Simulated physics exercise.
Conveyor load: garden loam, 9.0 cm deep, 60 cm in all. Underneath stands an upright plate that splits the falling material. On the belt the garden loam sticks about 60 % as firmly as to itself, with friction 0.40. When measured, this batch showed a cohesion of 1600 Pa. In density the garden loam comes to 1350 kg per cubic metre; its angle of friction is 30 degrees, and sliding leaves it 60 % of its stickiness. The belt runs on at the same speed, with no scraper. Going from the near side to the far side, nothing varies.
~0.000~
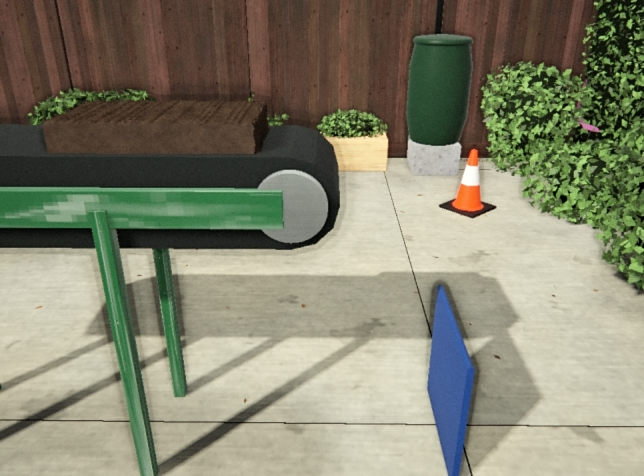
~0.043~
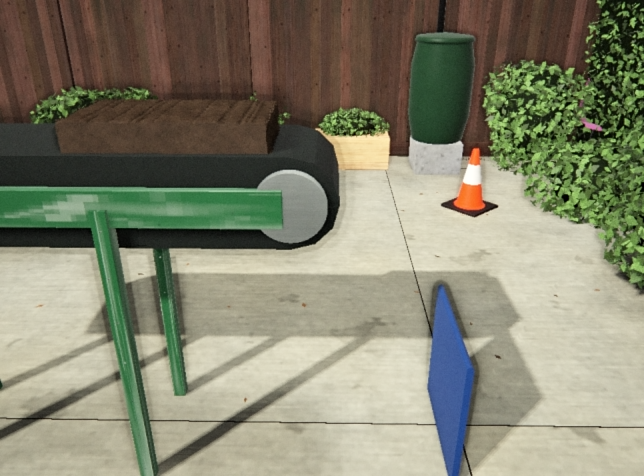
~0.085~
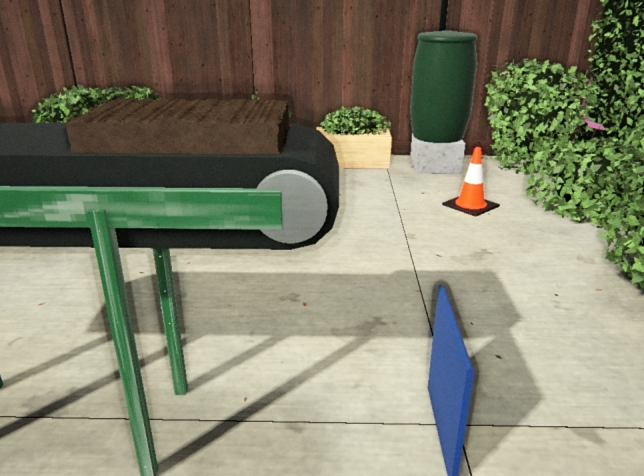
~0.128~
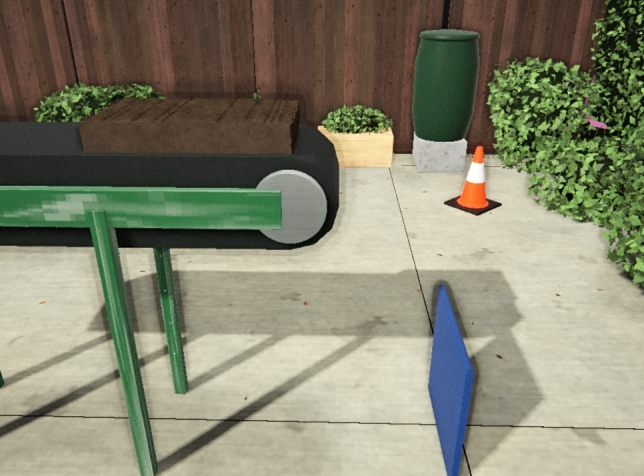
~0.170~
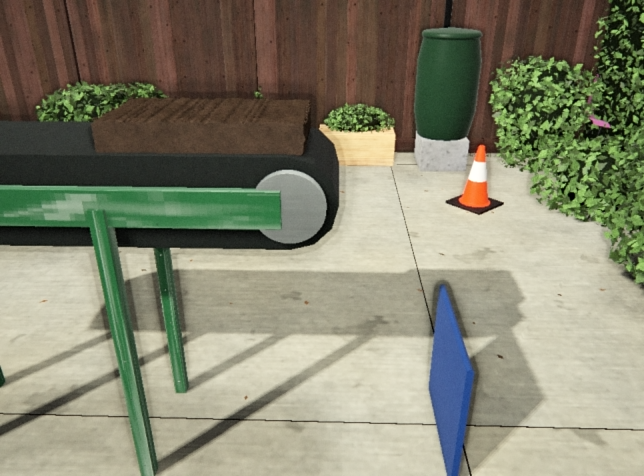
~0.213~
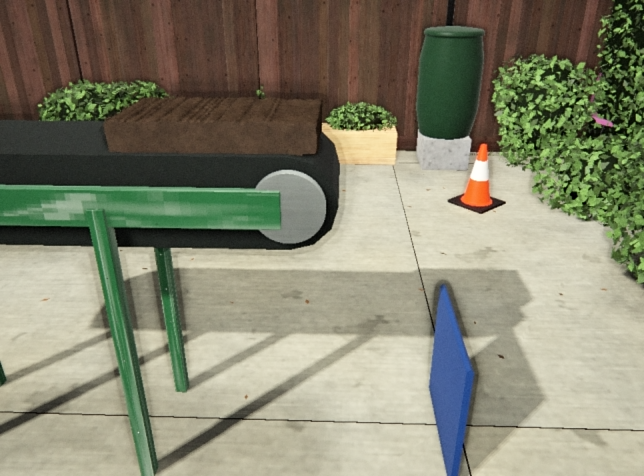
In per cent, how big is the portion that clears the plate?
0 %.
After 0.44 s, 0 % is beyond the plate's line.
After 0.71 s, 0 % is beyond the plate's line.
After 0.98 s, 0 % is beyond the plate's line.
After 1.25 s, 0 % is beyond the plate's line.
After 2.48 s, at the end, 0 % is beyond the plate's line.
